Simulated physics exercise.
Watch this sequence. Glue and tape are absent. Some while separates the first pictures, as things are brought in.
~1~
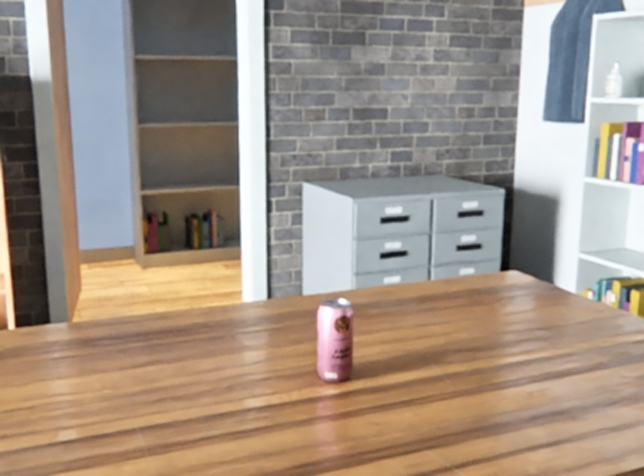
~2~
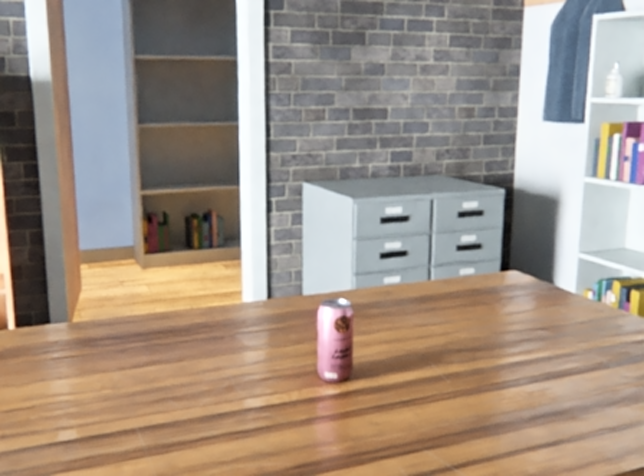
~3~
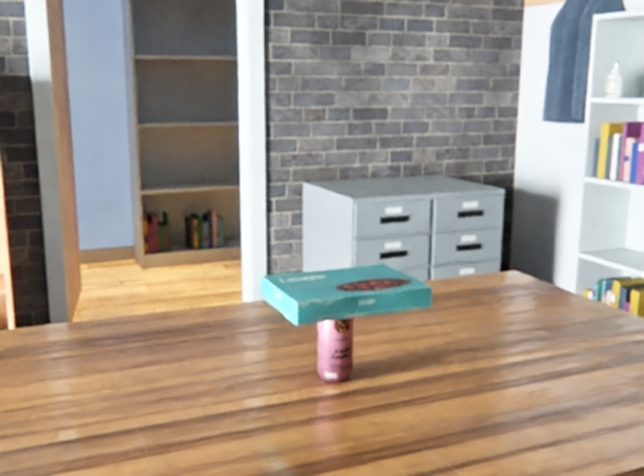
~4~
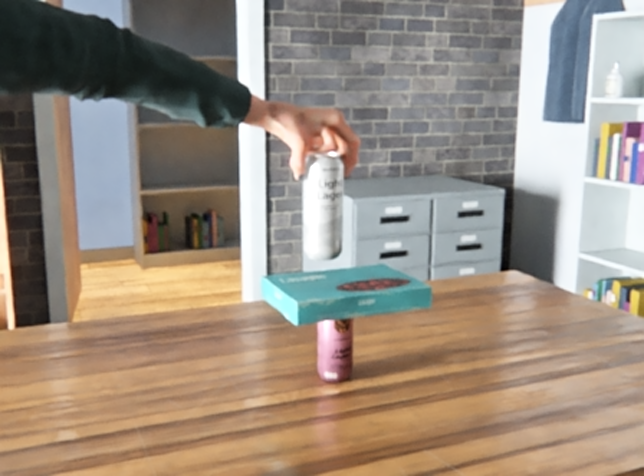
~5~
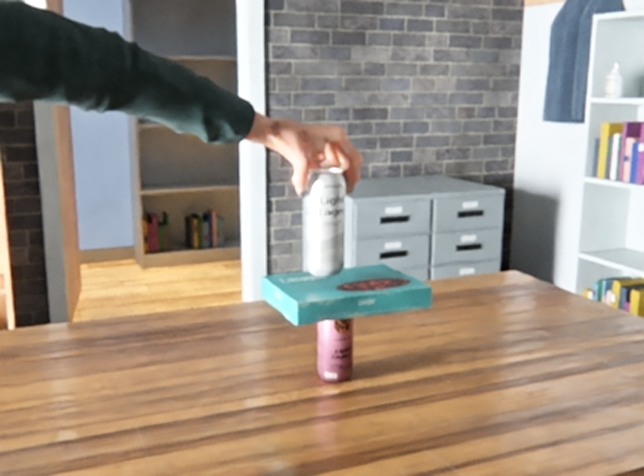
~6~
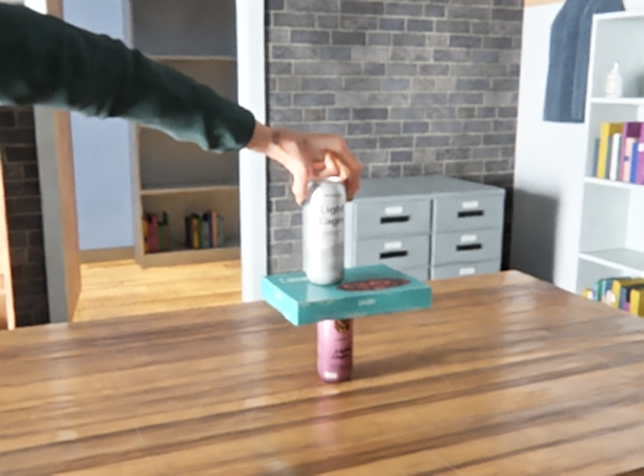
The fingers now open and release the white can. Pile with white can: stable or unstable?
I predict the stack will bear it.
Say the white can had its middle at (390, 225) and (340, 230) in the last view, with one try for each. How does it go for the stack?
Topples, then stands firm.
Then, 0.20 s past the last view, nothing moves.
Then, 0.50 s past the last view, white can resting near (326, 232).
Finally, all 3 still in place. Final places as the last picture's camera would see them, white can near (326, 232). The stack keeps its balance.
